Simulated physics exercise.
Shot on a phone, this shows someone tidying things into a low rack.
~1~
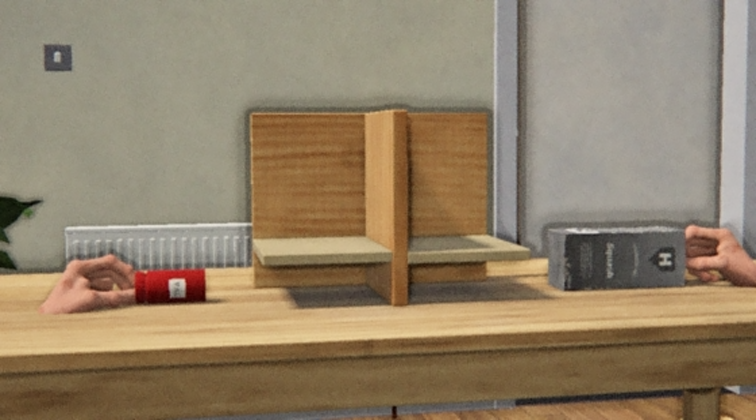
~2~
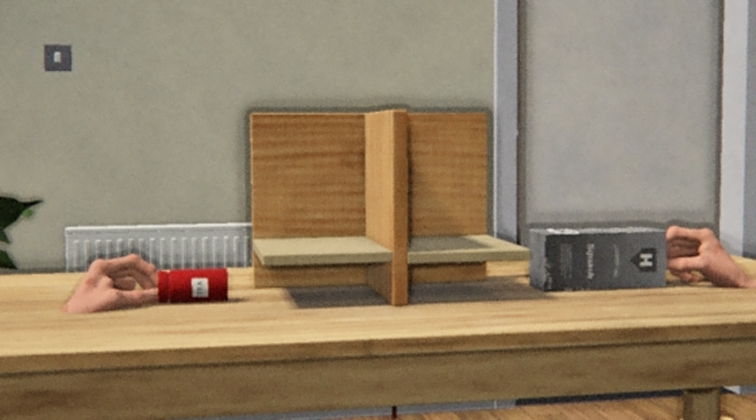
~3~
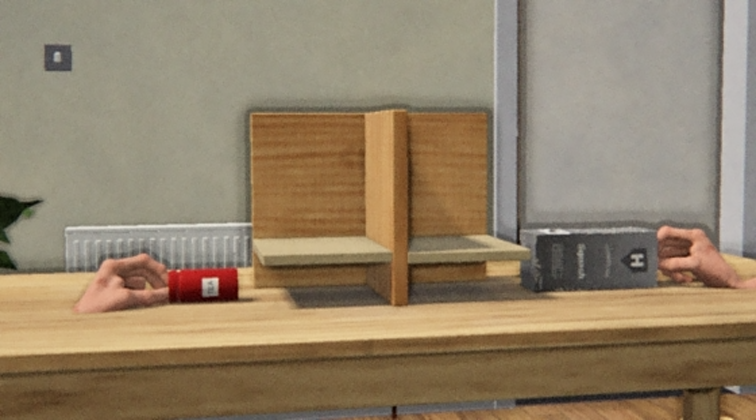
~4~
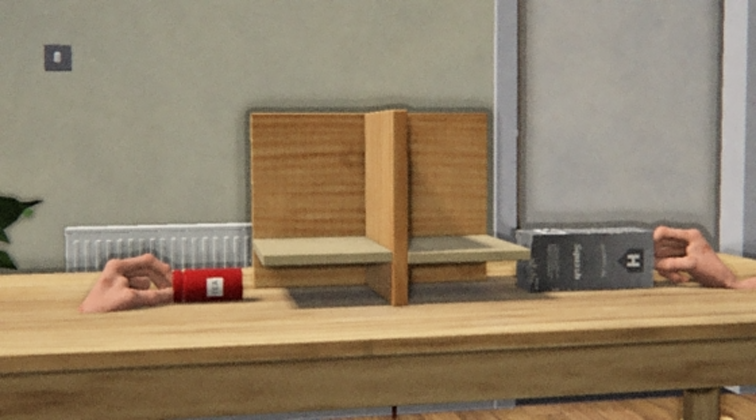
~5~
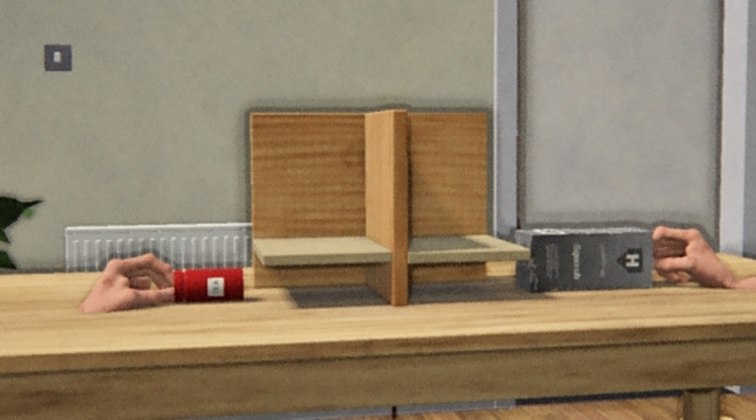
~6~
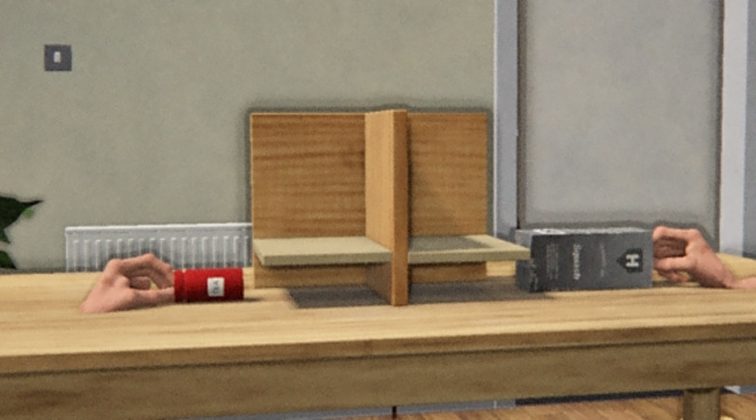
Two hands sliding a red shaker rightward and a grey carton leftward toward a low wooden rack, then holding them nearly still.
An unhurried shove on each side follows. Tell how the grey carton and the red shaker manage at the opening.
I would say the grey carton snags on the edge, the red shaker slips in.
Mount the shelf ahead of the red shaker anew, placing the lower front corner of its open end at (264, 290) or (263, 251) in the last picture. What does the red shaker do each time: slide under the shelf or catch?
Try by try, it stops at the shelf; slides in.
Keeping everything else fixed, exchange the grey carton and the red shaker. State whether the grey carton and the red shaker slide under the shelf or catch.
For the grey carton it is a hang-up; for the red shaker it is a clean pass.
Then, 0.34 s after the last picture, grey carton stopped at the opening near (570, 259); red shaker sliding up to the opening near (237, 284).
At rest, the grey carton catches on the edge, near (570, 259); the red shaker slides in, near (295, 282).
